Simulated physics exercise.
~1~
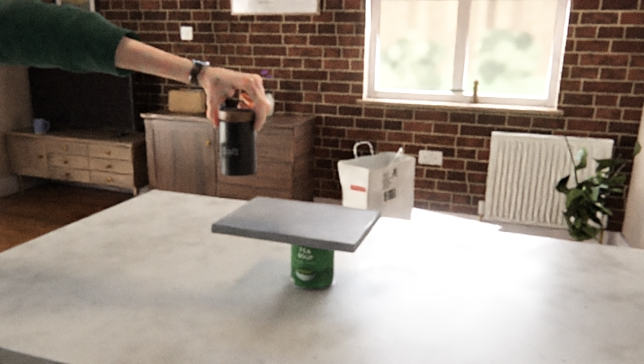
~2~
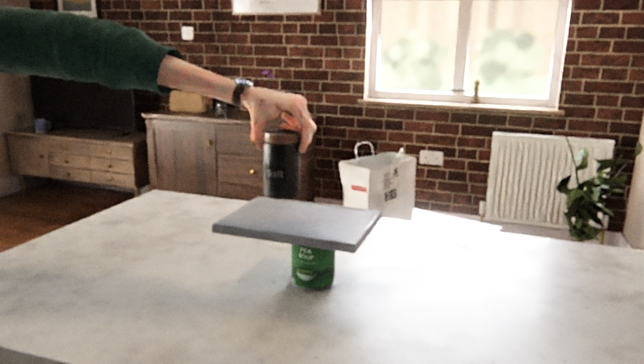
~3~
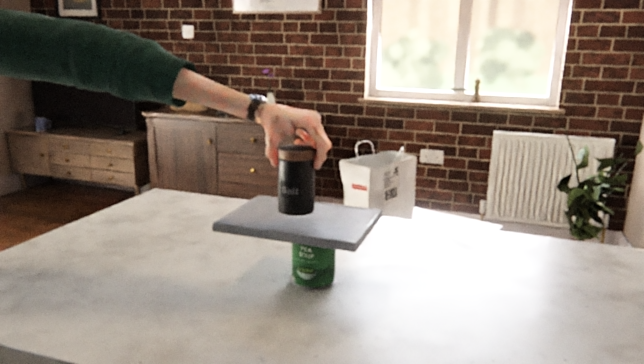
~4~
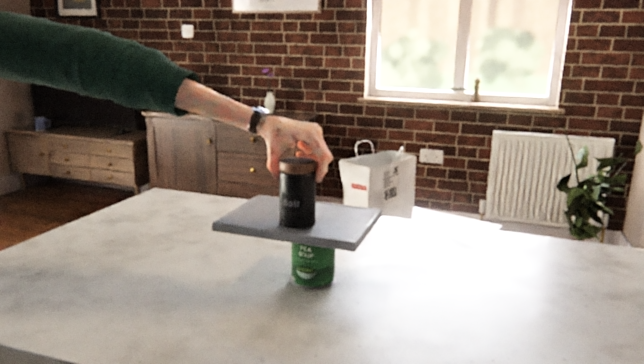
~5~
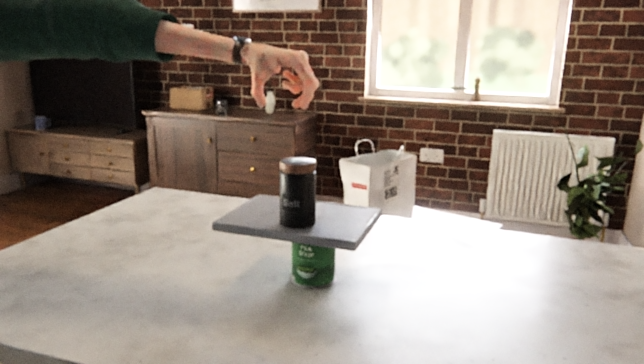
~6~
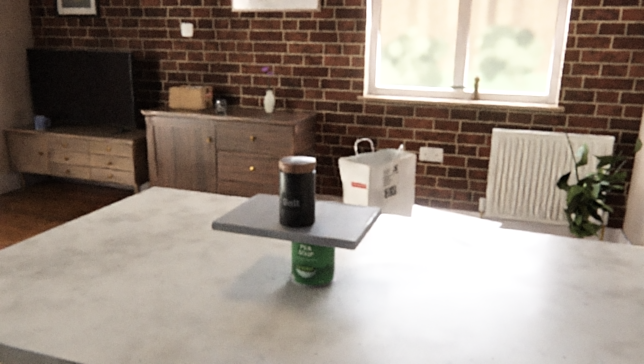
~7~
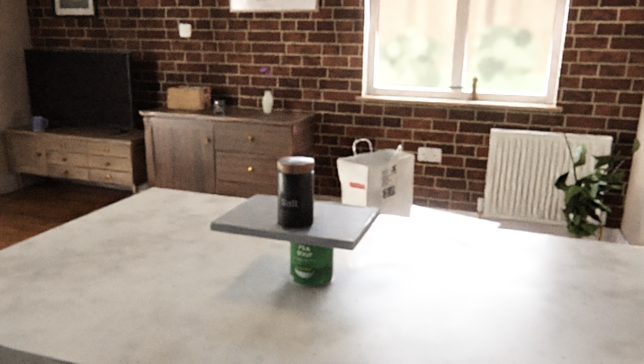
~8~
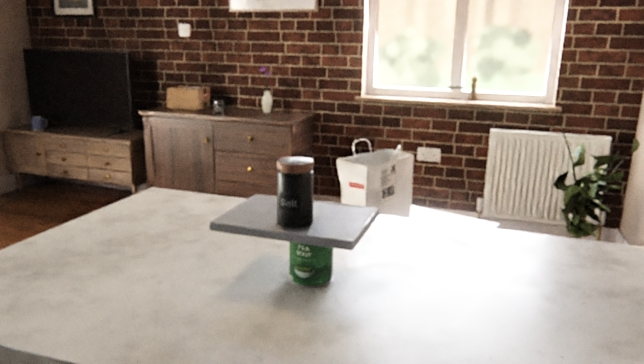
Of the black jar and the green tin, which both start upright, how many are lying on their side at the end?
None of them are. The black jar and the green tin are both still upright at the end.
